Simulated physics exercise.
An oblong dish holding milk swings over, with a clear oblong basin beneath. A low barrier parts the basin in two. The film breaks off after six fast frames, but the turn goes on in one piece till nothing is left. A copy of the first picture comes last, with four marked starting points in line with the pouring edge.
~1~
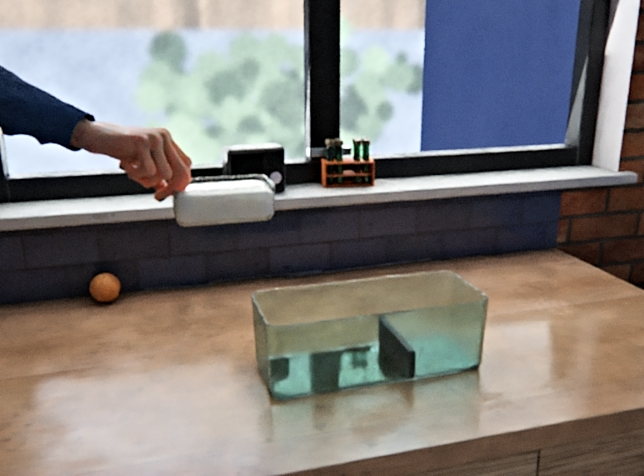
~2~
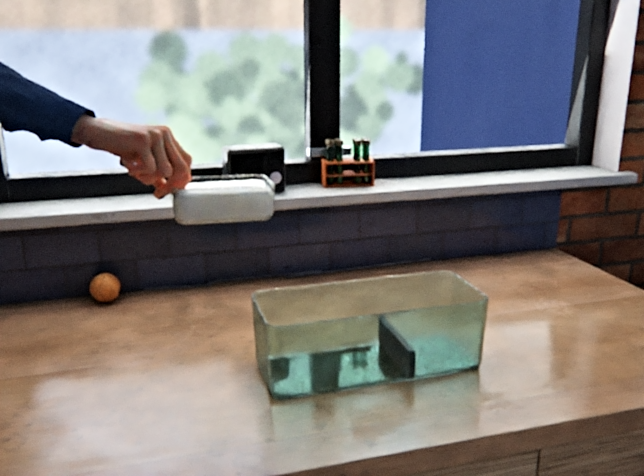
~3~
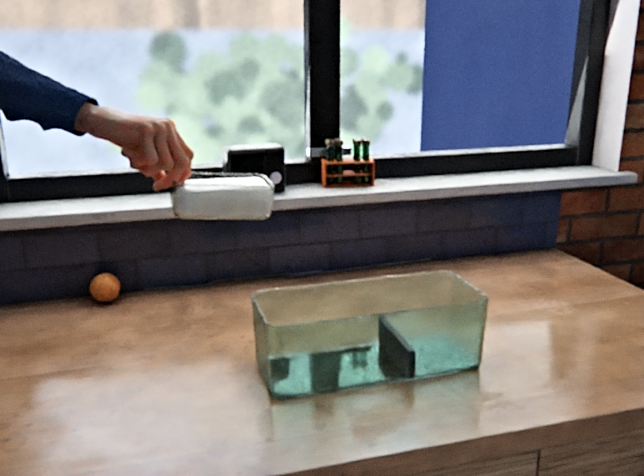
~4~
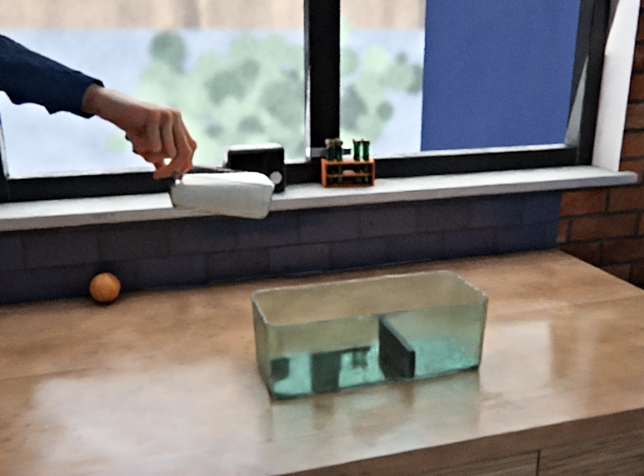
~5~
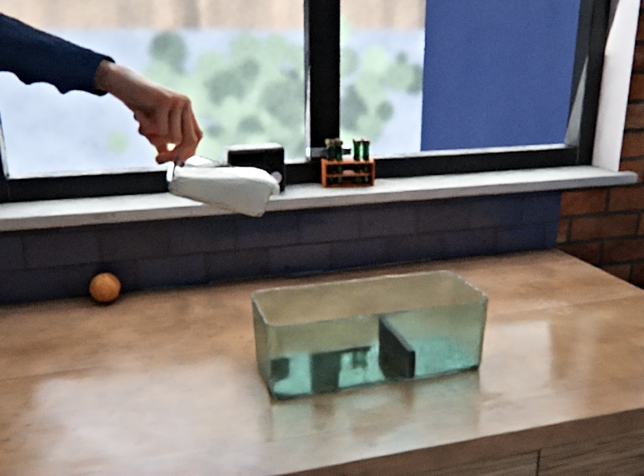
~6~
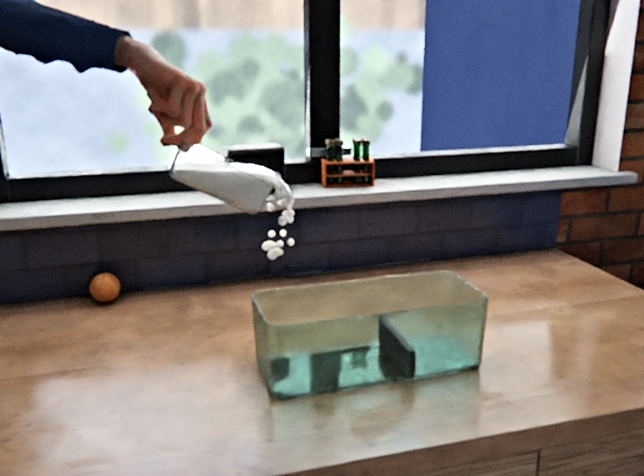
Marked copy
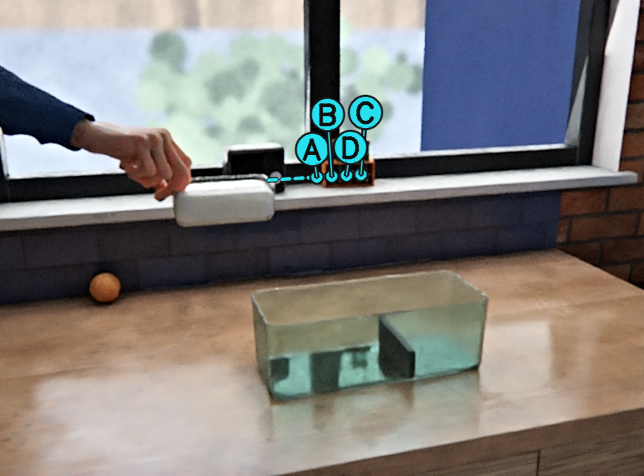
Hand tilting a white oblong container rightward above a clear, divided basin of greenish liquid, with white blobs then dropping from its lip.
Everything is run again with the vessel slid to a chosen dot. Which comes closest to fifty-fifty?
B works best here.
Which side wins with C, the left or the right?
More ends on the right.
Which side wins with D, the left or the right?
The right one.
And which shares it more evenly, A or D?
Place D.
On the marked copy, A at (316, 177); B at (331, 176); C at (361, 174); D at (346, 175).
With A, about 79 % ends left of the wall and 18 % right of it; 3 % is lost outside.
With B, about 46 % ends left of the wall and 51 % right of it; 3 % is lost outside.
With C, about 17 % ends left of the wall and 81 % right of it.
With D, about 31 % ends left of the wall and 67 % right of it.
